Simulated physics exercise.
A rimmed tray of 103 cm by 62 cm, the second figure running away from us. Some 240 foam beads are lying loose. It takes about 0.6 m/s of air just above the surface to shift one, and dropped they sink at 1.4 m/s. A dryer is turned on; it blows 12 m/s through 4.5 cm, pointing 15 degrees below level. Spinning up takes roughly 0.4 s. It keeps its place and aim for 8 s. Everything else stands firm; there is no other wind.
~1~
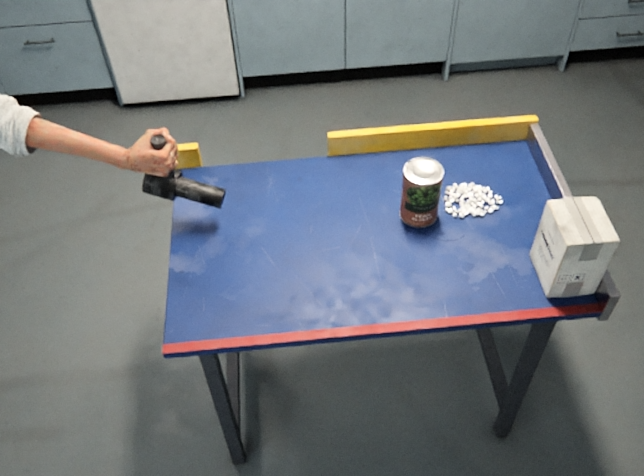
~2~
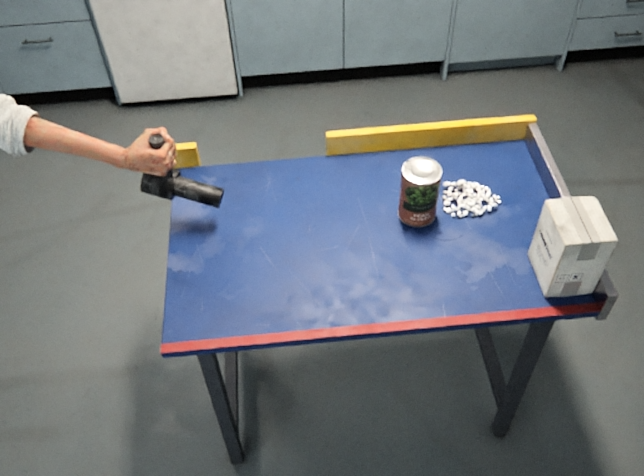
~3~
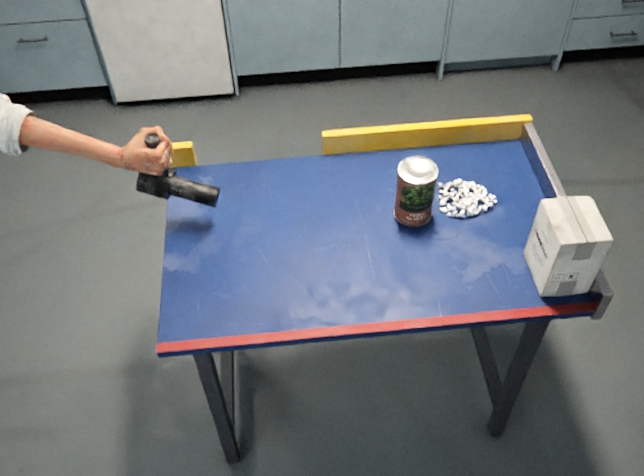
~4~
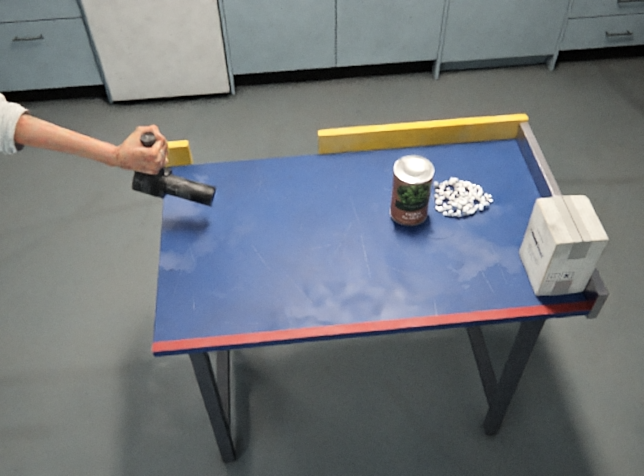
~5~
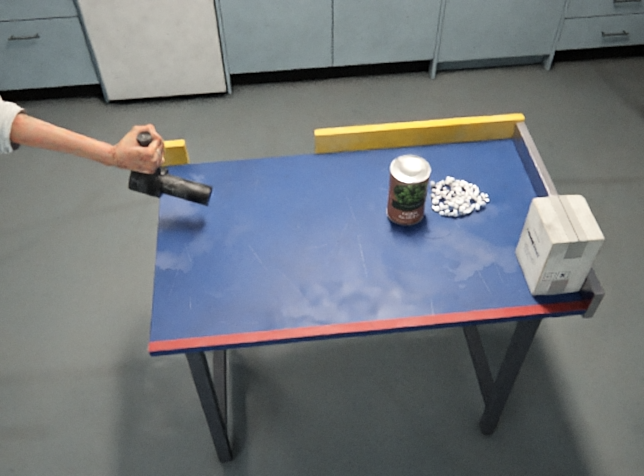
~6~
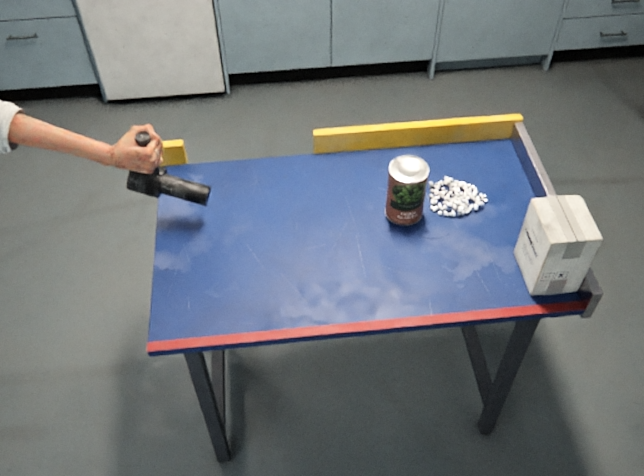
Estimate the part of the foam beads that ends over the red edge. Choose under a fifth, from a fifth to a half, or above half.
Of the foam beads, not even a fifth end over the red edge.
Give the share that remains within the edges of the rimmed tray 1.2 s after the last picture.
Some 100 per cent.
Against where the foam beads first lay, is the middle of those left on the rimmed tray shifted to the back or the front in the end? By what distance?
Towards the back, some 20 cm.
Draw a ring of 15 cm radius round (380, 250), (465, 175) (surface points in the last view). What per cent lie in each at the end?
In turn about 0 %, 15 %.
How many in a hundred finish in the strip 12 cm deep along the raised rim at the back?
About 80 %.
Then, 1.2 s after the last picture, 97 % are on the move or not yet settled, 0 % are over the red edge; the middle of those still in play is near (517, 175).
Then, 2.2 s after the last picture, 95 % are on the move or not yet settled, 0 % are over the red edge; the middle of those still in play is near (515, 163).
Then, 4.0 s after the last picture, 91 % are on the move or not yet settled, 0 % are over the red edge; the middle of those still in play is near (517, 149).
Then, 7.6 s after the last picture, at the end, 0 % are over the red edge; the middle of those still in play is near (516, 144).
